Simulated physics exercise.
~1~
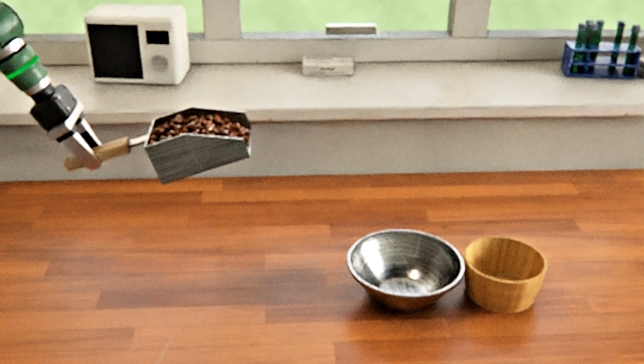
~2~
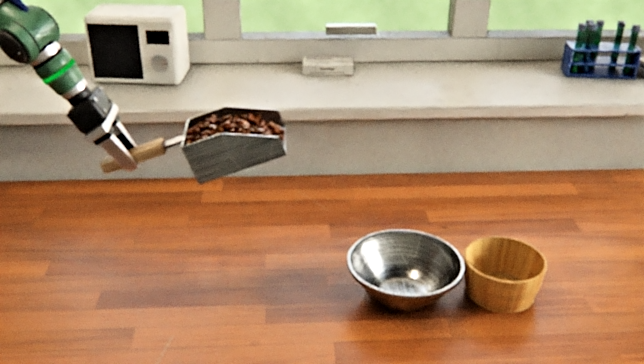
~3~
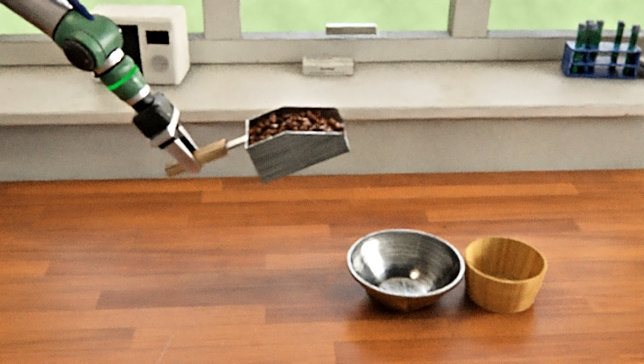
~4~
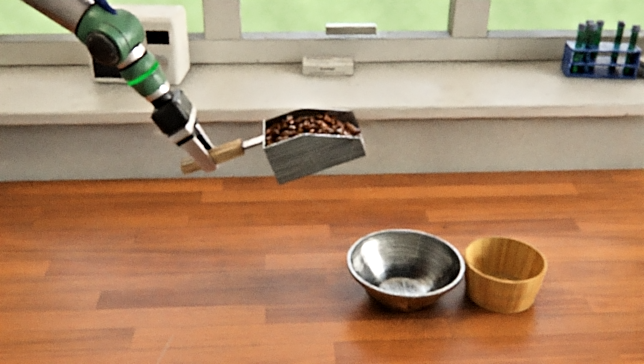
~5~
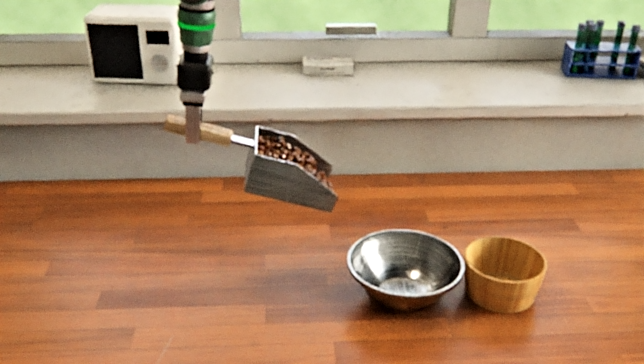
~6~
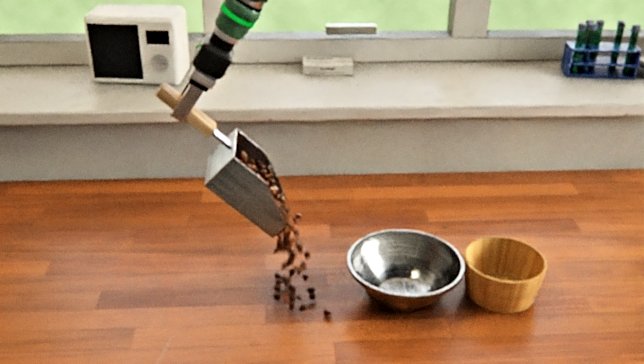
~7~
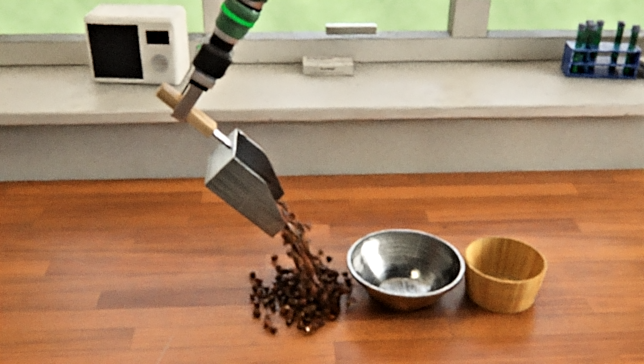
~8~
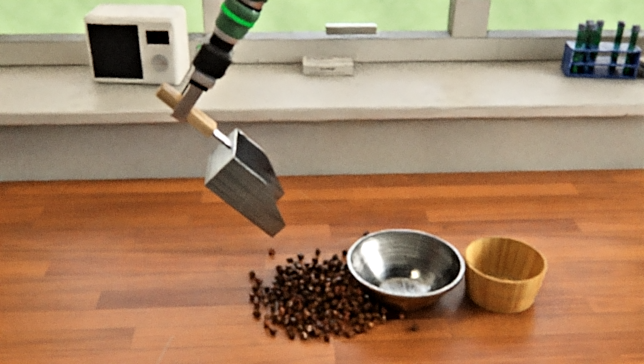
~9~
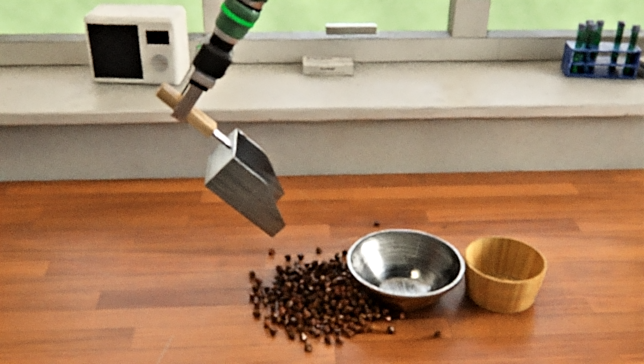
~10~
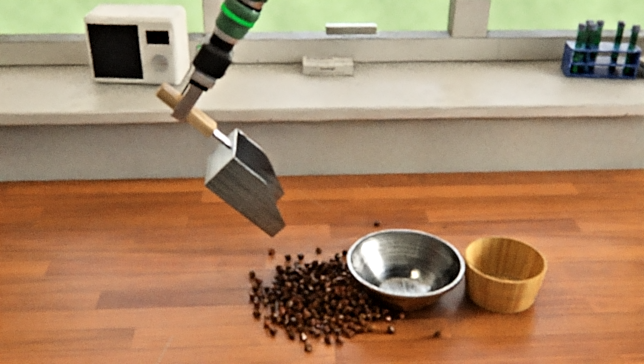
A robot arm carries a metal scoop of brown pellets rightward, tips it, and spills them onto the table beside a metal bowl.
